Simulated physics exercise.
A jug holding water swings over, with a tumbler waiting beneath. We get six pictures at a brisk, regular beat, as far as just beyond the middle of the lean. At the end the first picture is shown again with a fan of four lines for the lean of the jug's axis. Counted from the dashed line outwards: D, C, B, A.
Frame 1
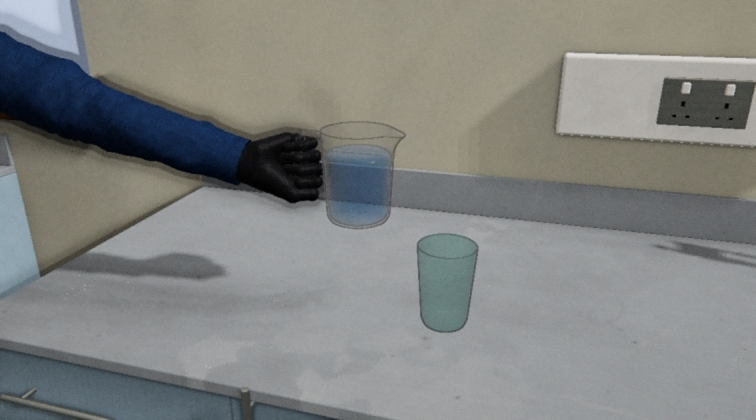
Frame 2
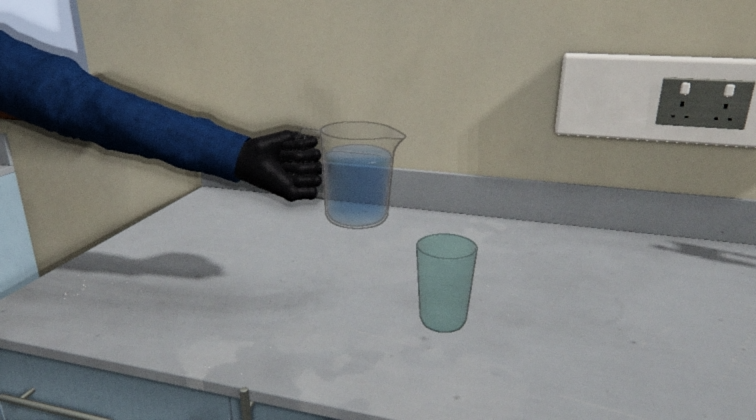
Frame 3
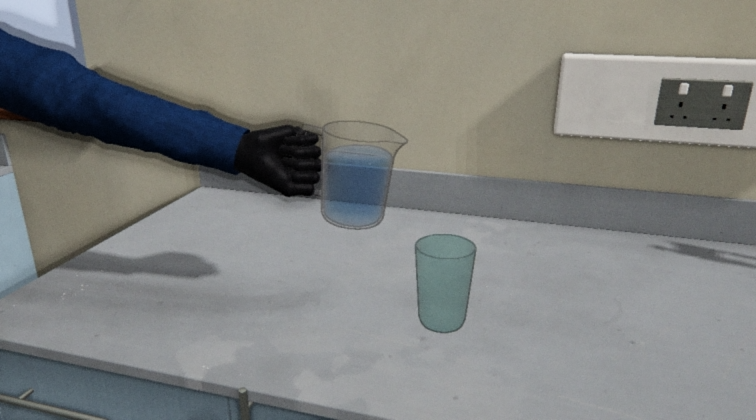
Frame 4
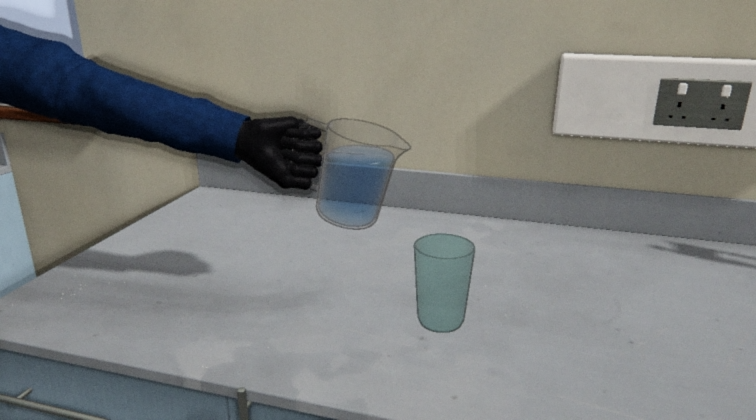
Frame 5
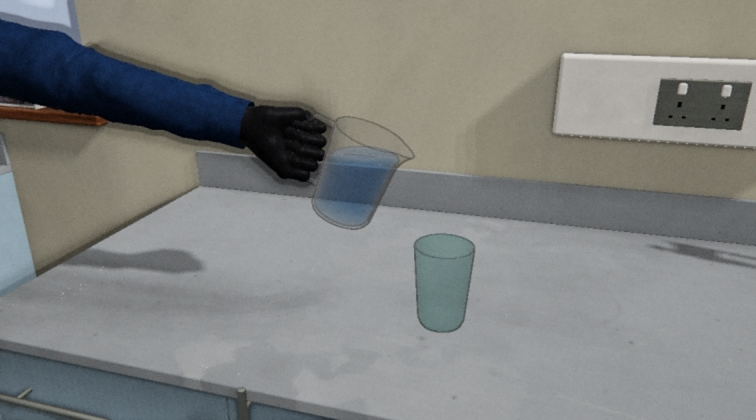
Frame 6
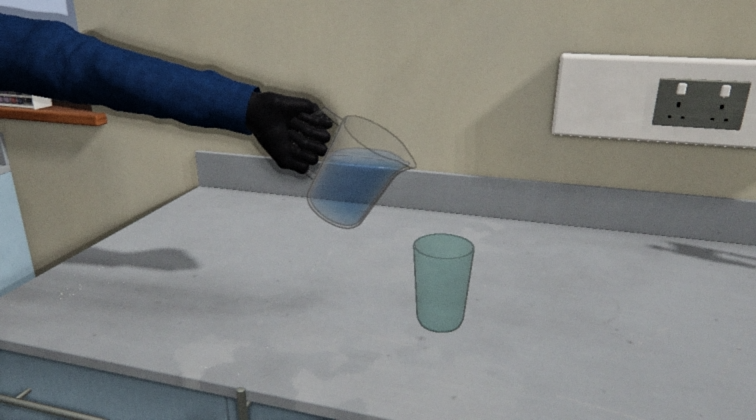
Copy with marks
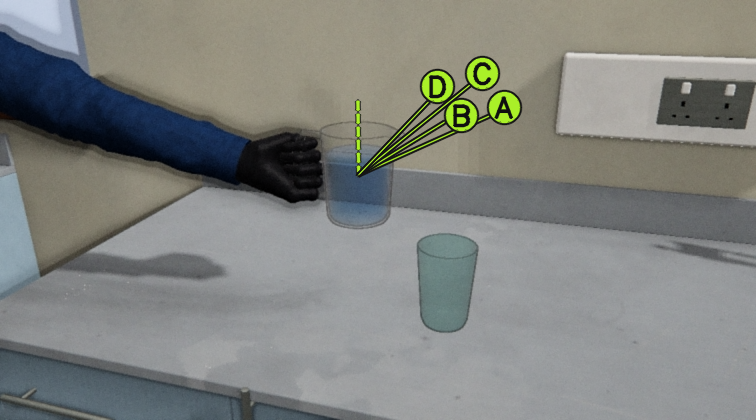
A black-gloved hand on a blue-sleeved arm reaches in from the left, holding a clear jug of blue water above a pale grey worktop, seen from slightly above. A greenish, empty-looking tumbler stands to the jug's lower right, with a white-framed double socket on the beige wall at right. The jug starts upright, then tilts steadily rightward as the hand rises slightly, the water staying inside.
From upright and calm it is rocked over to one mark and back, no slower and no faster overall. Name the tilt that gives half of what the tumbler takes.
A.
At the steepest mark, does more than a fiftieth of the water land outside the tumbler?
No, it does not.
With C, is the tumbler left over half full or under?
Under.
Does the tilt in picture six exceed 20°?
Yes.
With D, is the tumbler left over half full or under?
Under.
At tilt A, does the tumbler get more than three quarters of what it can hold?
No.
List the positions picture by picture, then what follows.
Upright, lip at (404, 136); rim of the tumbler round (448, 245); nothing has left yet, in the first picture.
Upright, lip at (404, 137); nothing has left yet, in the second picture.
Tipped about 6°, lip at (406, 141); nothing has left yet, in the third picture.
Tipped about 13°, lip at (409, 148); nothing has left yet, in the fourth picture.
Tipped about 21°, lip at (413, 157); nothing has left yet, in the fifth picture.
Tipped about 30°, lip at (415, 166); nothing has left yet, in the sixth picture.
On the marked copy, A at (489, 116); B at (444, 122); C at (470, 84); D at (428, 101).
With A, the tumbler ends with about 49 % of what it can hold.
With B, the tumbler ends with about 34 % of what it can hold.
With C, the tumbler ends with about 22 % of what it can hold.
With D, the tumbler ends with about 13 % of what it can hold.
